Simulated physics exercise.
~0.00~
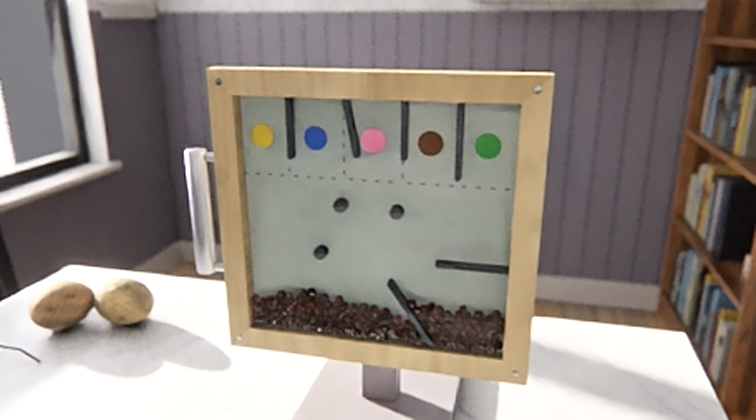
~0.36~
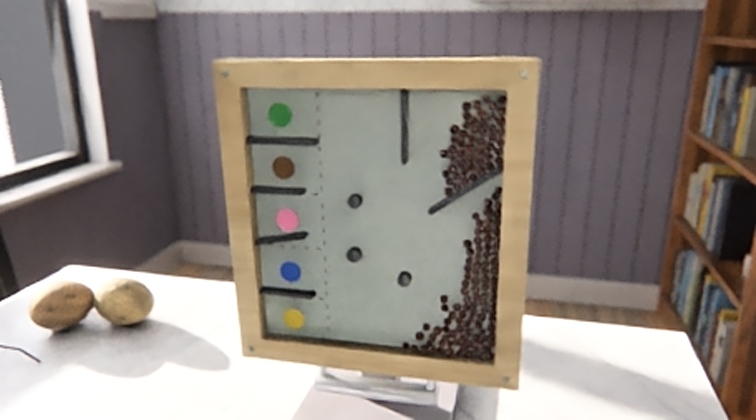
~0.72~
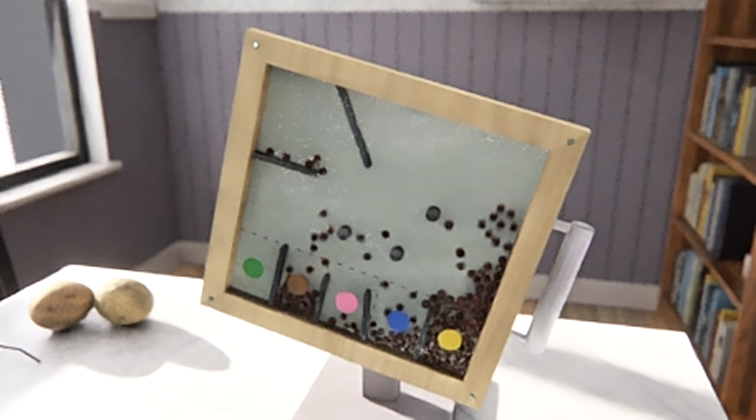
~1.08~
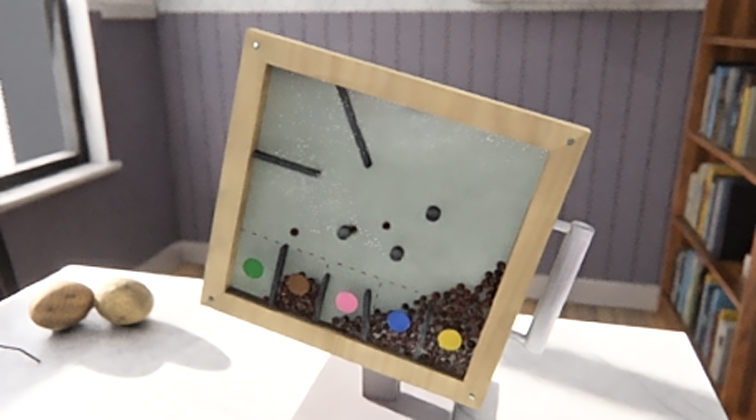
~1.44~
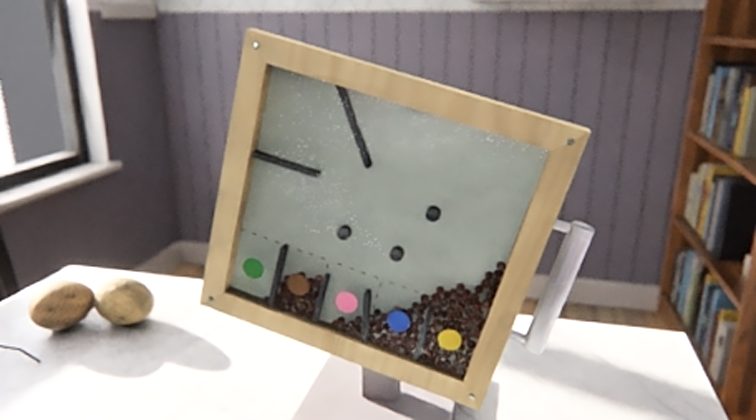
On a white table, a bead-filled box turns anticlockwise and most beads settle around yellow.
